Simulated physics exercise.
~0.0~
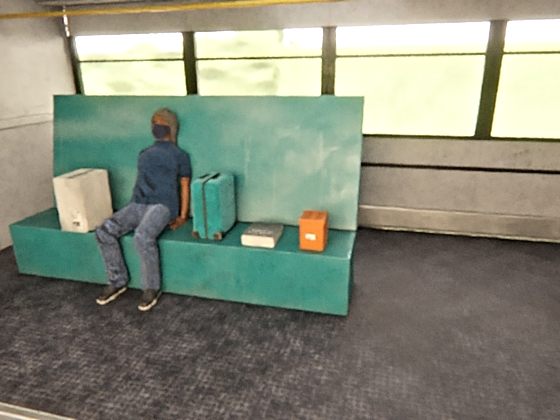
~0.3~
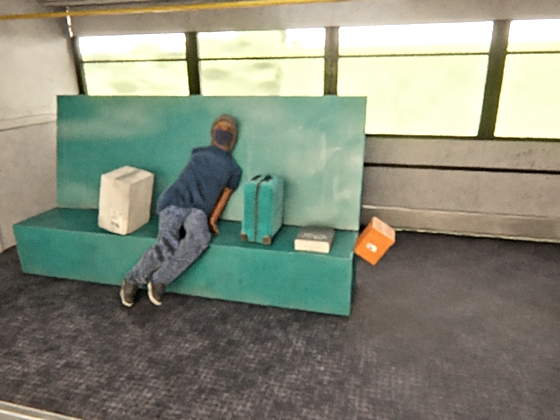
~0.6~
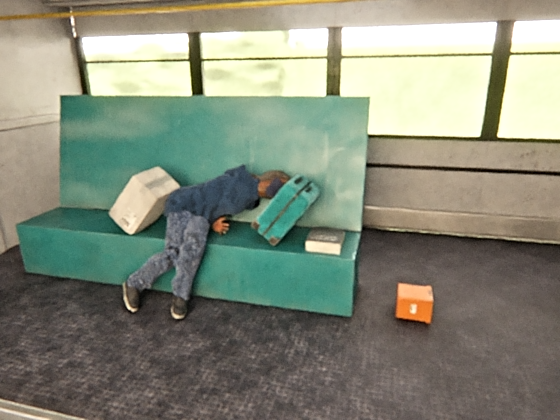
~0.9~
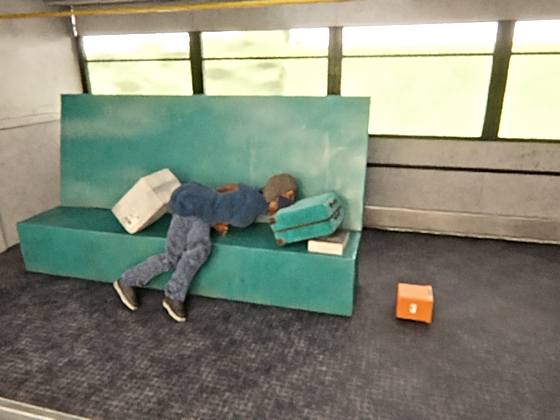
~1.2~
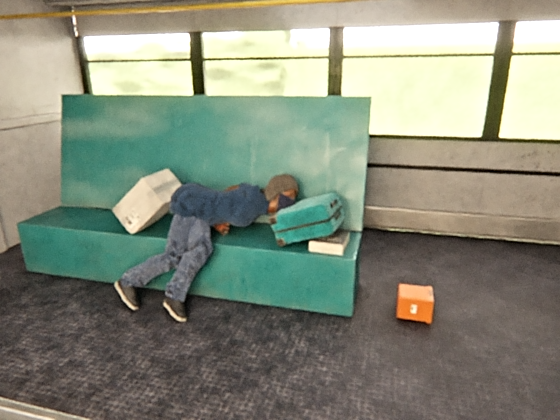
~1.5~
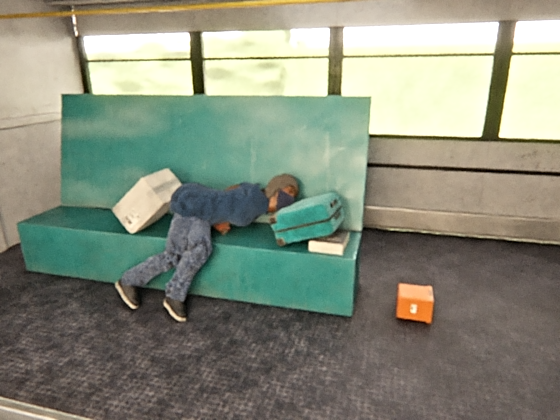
To begin with, a person in a dark shirt and jeans sits limply on a green bench beneath bright windows, with a white pack at left and a teal case, a grey folder and an orange tub at right. The person tips to the right as the loose things shift the same way, and the tub leans over the bench end. The tub drops to the floor while the sleeper slumps against the tilting case. The case then topples onto its side against the folder. Finally, everything rests, the sleeper sprawled across the seat, the white pack leaning behind.
